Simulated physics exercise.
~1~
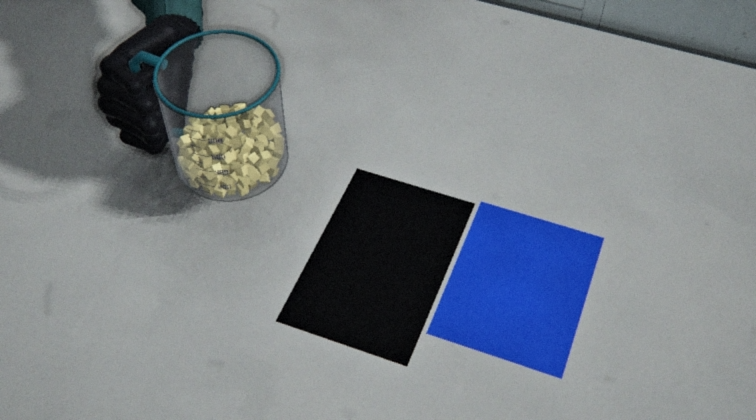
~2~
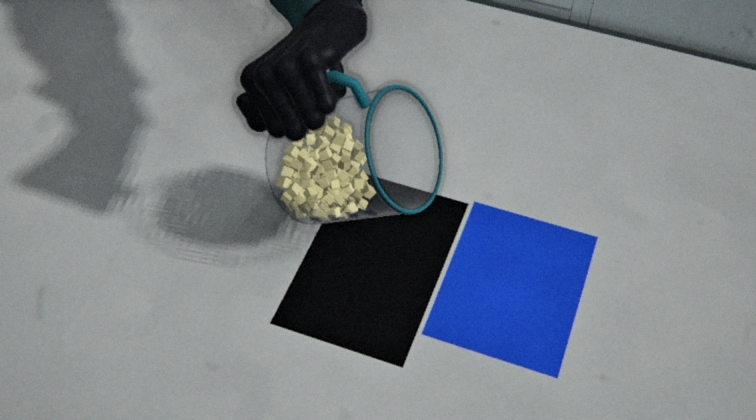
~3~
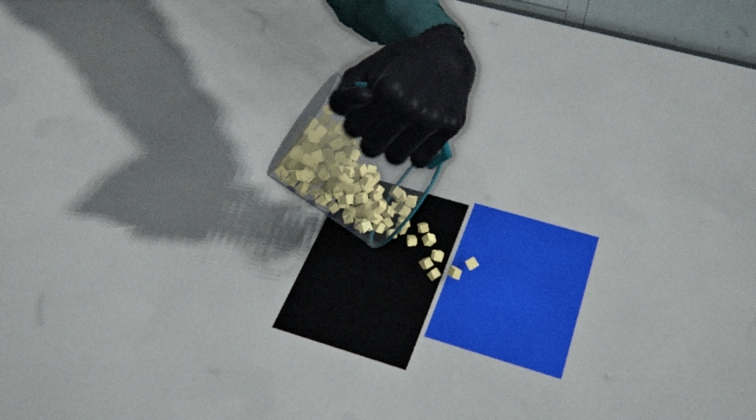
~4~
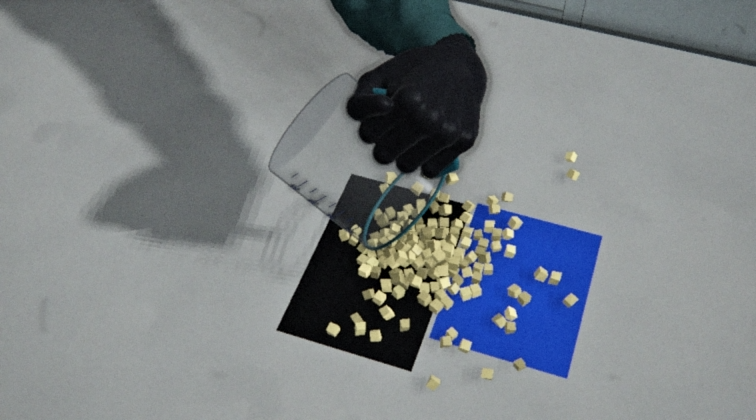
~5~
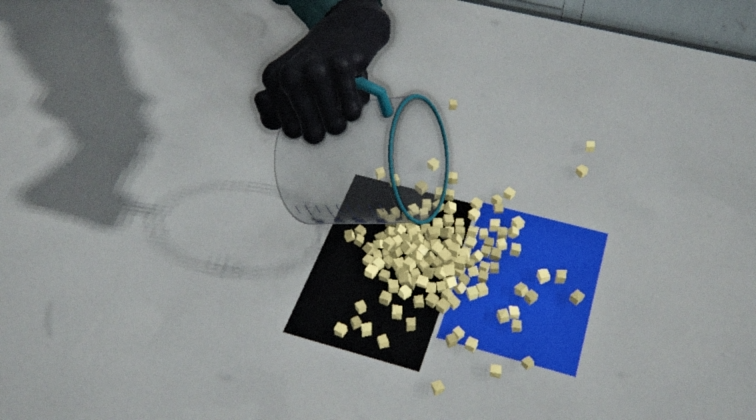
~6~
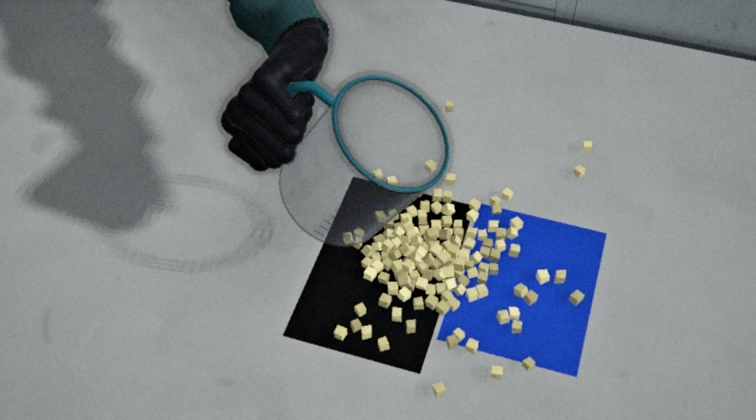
In the video, a black-gloved hand moves a clear jug of pale cubes right and tips it over two mats, pouring them out. The emptied jug is turned partly back upright, leaving most cubes on the black mat, some on the blue, and a few on the table.
